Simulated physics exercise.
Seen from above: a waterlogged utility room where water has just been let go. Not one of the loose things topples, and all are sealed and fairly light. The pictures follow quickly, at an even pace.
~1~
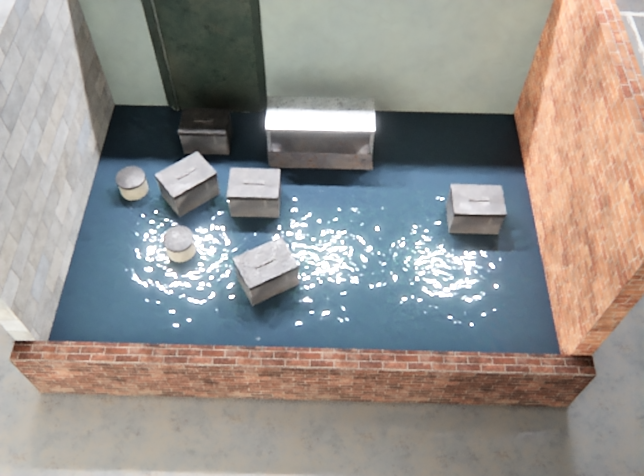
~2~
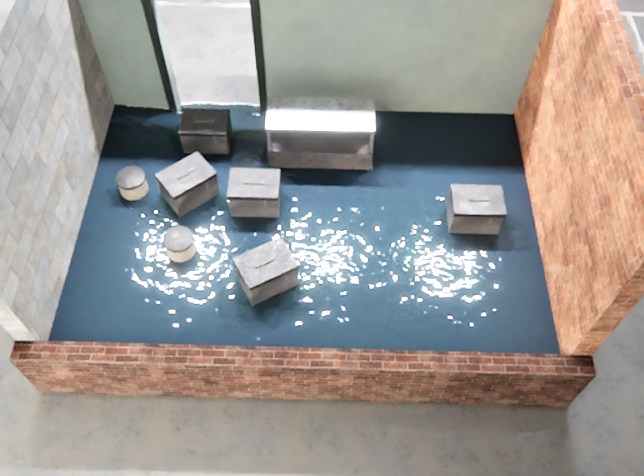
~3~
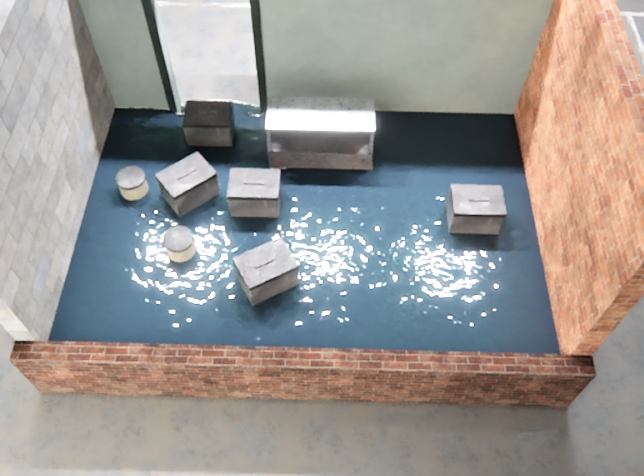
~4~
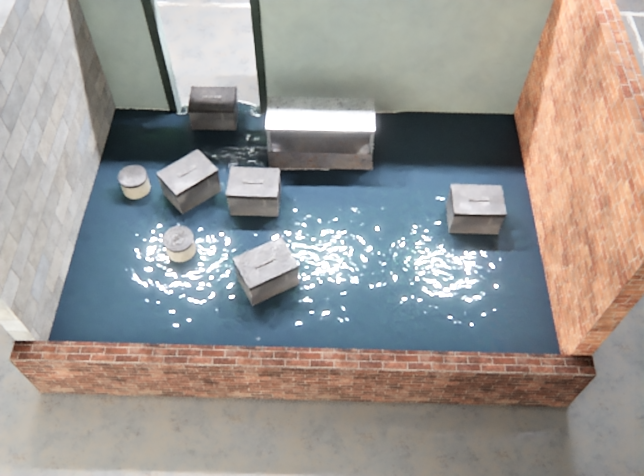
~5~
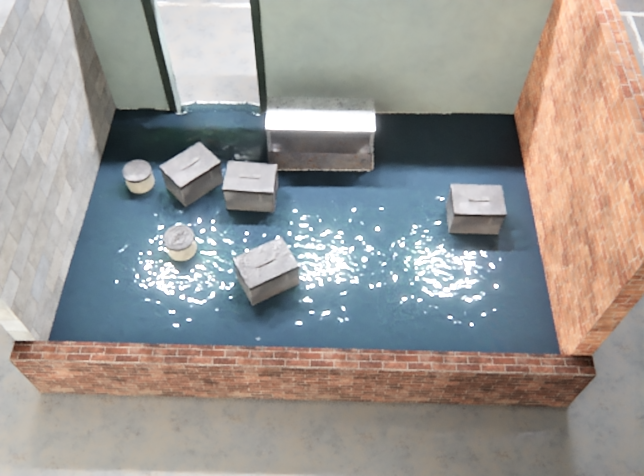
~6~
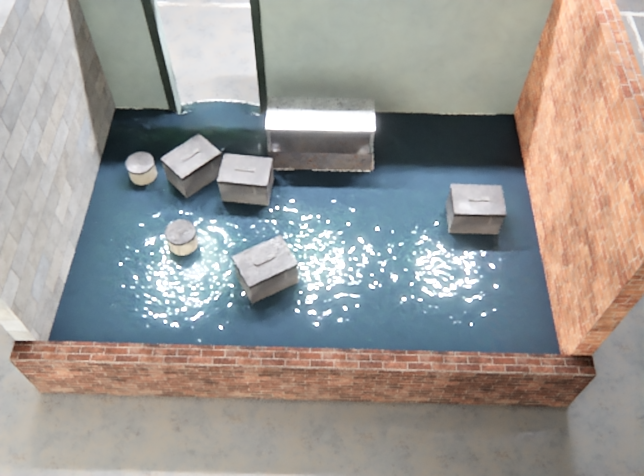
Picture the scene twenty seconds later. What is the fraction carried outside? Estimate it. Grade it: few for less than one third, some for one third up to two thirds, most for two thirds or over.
Grade: Most.
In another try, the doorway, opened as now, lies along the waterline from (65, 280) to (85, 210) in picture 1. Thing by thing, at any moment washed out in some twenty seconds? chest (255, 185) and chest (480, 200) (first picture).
In turn: Escapes, never escapes.
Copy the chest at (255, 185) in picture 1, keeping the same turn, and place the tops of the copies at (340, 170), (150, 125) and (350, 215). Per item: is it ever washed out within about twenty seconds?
Result, in sequence: Ends up outside; ends up outside; ends up outside.
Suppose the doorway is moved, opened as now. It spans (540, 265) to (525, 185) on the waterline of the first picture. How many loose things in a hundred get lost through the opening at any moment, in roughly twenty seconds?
Around 40 in a hundred.
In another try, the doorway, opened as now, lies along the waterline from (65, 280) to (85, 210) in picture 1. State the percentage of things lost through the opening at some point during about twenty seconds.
It should be close to 90 per cent.
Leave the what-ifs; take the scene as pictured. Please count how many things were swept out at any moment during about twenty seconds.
I make it 6 in total.
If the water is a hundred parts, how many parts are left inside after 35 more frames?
Near 54 per cent.
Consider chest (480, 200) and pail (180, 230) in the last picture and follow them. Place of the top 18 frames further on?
Roughly (451, 181) for one and (186, 122) for the other.
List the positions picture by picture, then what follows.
In the first frame, a chest at (186, 174) floats; a pail at (130, 177) floats; 0 of 7 have shifted.
In the second frame, a chest at (186, 174), afloat; a pail at (130, 177), afloat; 0 of 7 have shifted.
In the third frame, a chest at (186, 174) floats; a pail at (130, 177), afloat; 1 of 7 have shifted.
In the fourth frame, a chest at (187, 171) floats, close to its start; a pail at (132, 176), afloat, close to its start; 2 of 7 have shifted.
In the fifth frame, a chest at (190, 164) floats, close to its start; a pail at (137, 171), afloat, close to its start; 4 of 7 have shifted.
In the sixth frame, a chest at (191, 155), afloat, close to its start; a pail at (140, 162), afloat, close to its start; 5 of 7 have shifted.
A moment on, 1 of 7 are out; 6 afloat.
Next, 4 of 7 are out; 3 afloat.
Later, 5 of 7 are out; 2 afloat.
In the end, 6 of 7 are out; 1 afloat.
